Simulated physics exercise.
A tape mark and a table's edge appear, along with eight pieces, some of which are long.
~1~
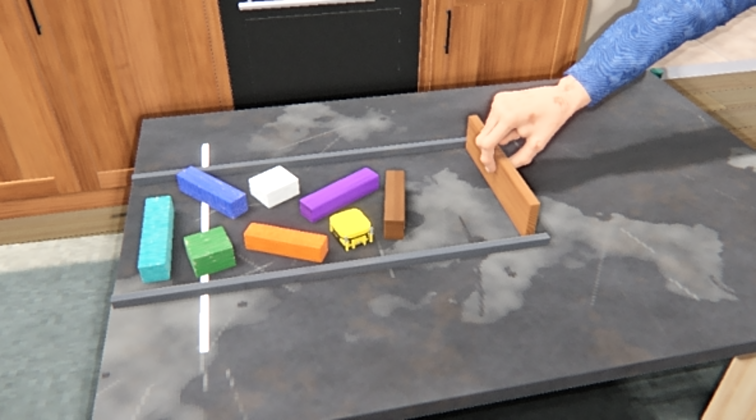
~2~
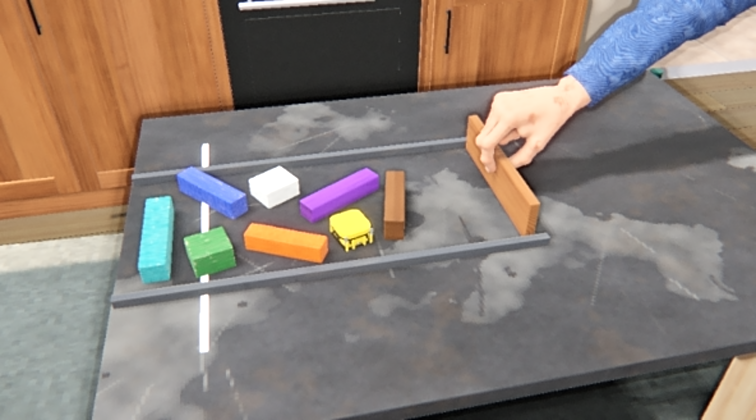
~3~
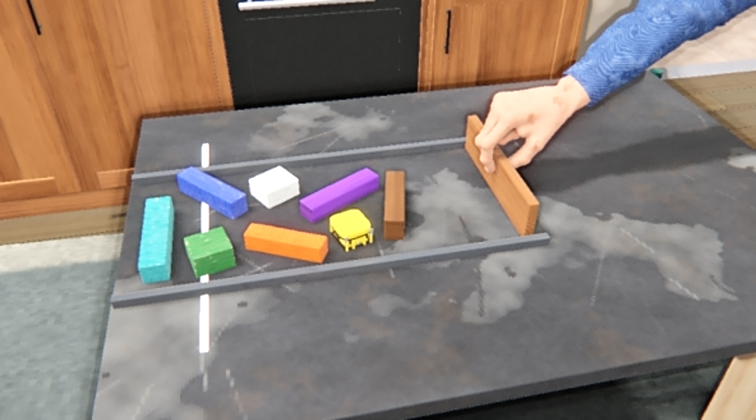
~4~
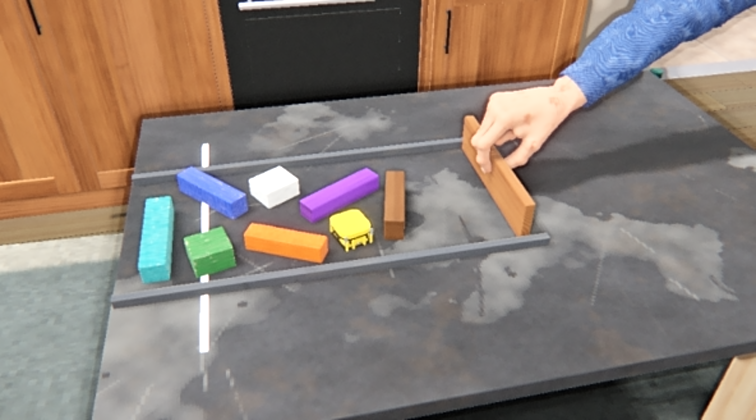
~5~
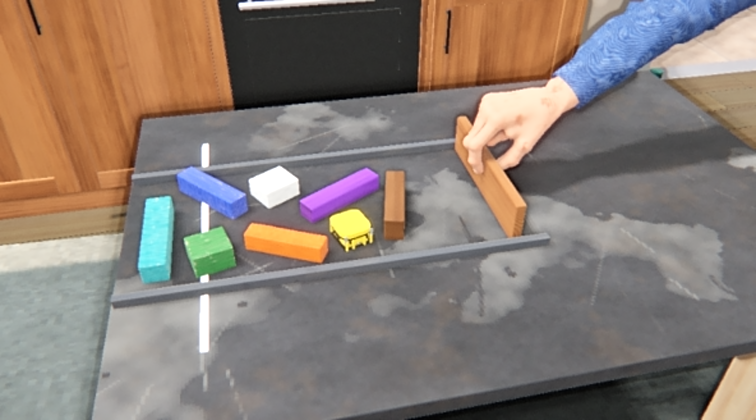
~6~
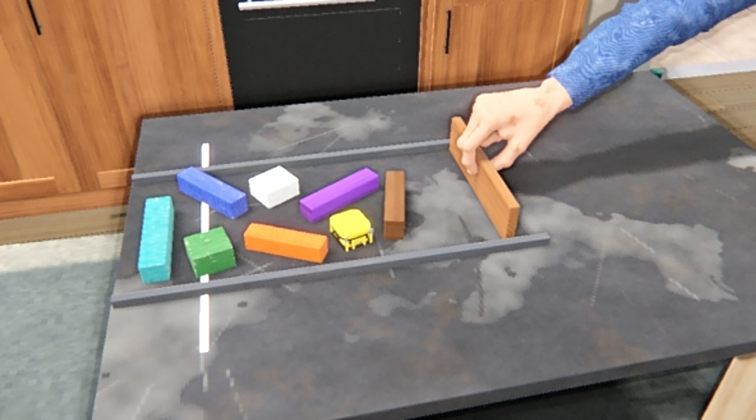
The footage shows a hand holding an upright wooden board at the right of several coloured blocks lying between two dark rails on a table; the hand stays still at first, then slides the board slightly left, the blocks remaining motionless.
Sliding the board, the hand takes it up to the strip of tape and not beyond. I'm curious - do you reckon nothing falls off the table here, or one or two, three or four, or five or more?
The number gone is small: One or two.
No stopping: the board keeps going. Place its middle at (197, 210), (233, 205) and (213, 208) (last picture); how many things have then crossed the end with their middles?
3, 1, 2.
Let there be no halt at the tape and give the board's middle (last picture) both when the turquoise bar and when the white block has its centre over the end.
The middle is at (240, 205) when it's the turquoise bar, and at (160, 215) when it's the white block.
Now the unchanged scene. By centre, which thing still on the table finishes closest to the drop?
Blue bar.
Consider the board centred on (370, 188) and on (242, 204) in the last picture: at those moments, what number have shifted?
At the first place 3, at the second 8.
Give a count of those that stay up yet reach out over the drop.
As for overhanging, the count is 1.
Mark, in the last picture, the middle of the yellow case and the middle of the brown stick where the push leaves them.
Final positions: Near (167, 245); near (193, 232).
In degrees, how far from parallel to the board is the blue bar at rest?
It measures close to 30 degrees.
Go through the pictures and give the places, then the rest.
Turquoise bar (158, 237); green block (210, 252); blue bar (212, 192); board (498, 172); tape (205, 227), in the first frame.
Green block (210, 252); yellow case (351, 231), in the second frame.
Blue bar (212, 192); white block (275, 187), in the third frame.
Turquoise bar (158, 237); brown stick (395, 204), in the fourth frame.
Green block (210, 252); purple stick (341, 194), in the fifth frame.
Turquoise bar (158, 237); green block (210, 252); blue bar (212, 192); board (480, 175); tape (205, 227), in the sixth frame.
Soon after, none off yet; turquoise bar at rest near (158, 237); green block at rest near (210, 252); blue bar at rest near (212, 192).
In the end, the number that fall off is one or two; gone, green block and turquoise bar.
